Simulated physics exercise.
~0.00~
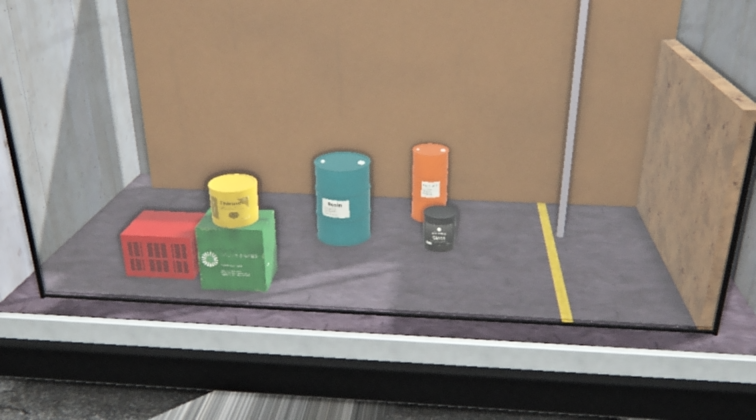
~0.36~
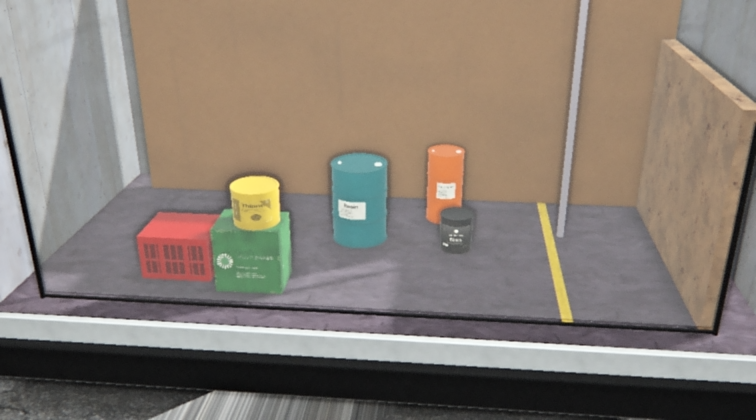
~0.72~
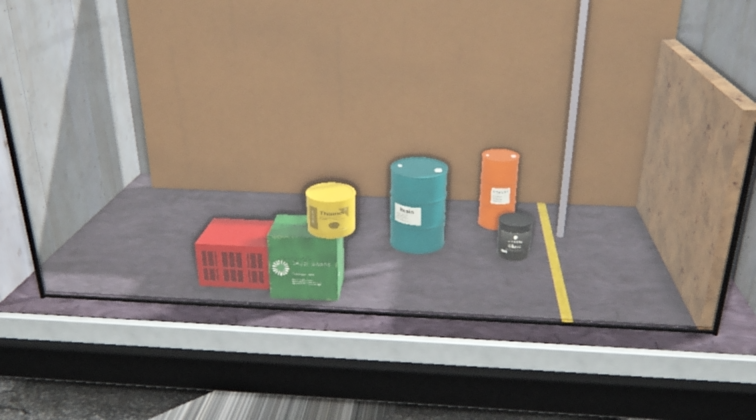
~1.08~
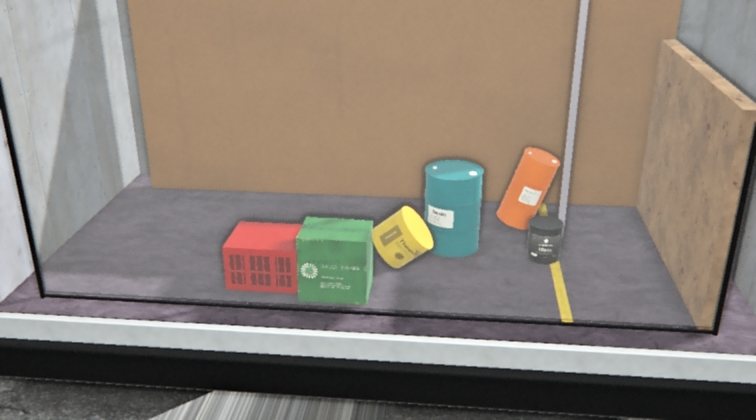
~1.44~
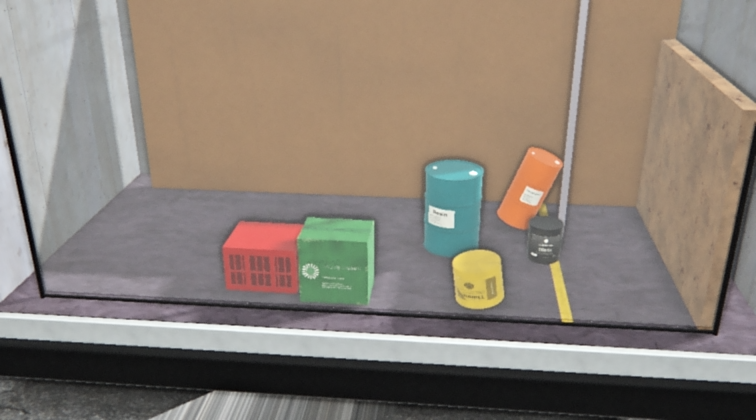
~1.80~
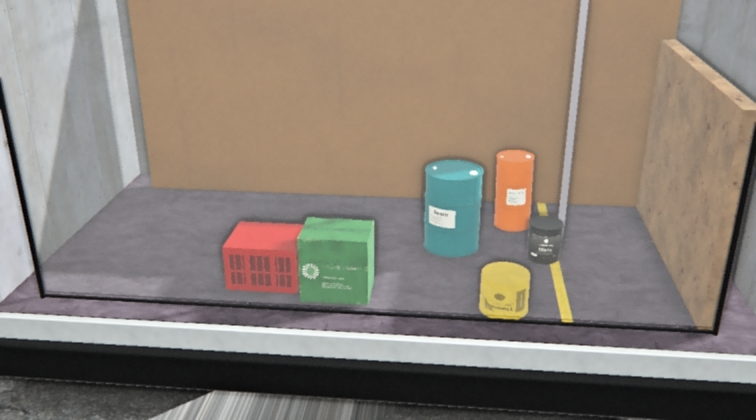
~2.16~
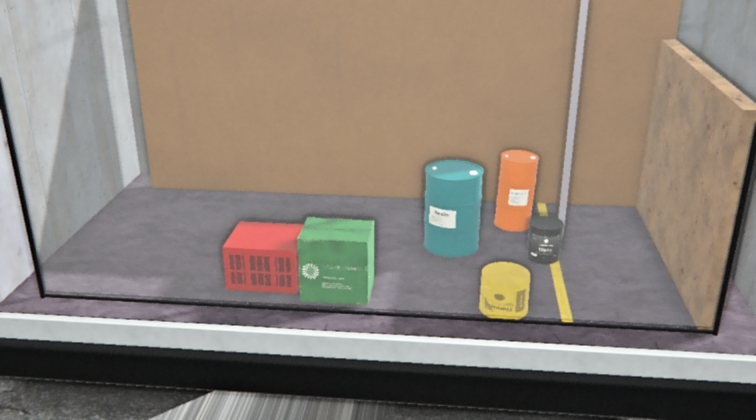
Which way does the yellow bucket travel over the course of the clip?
The yellow bucket moves to the right, riding on the green carton at first and then coming off it and carrying on farther right across the floor.
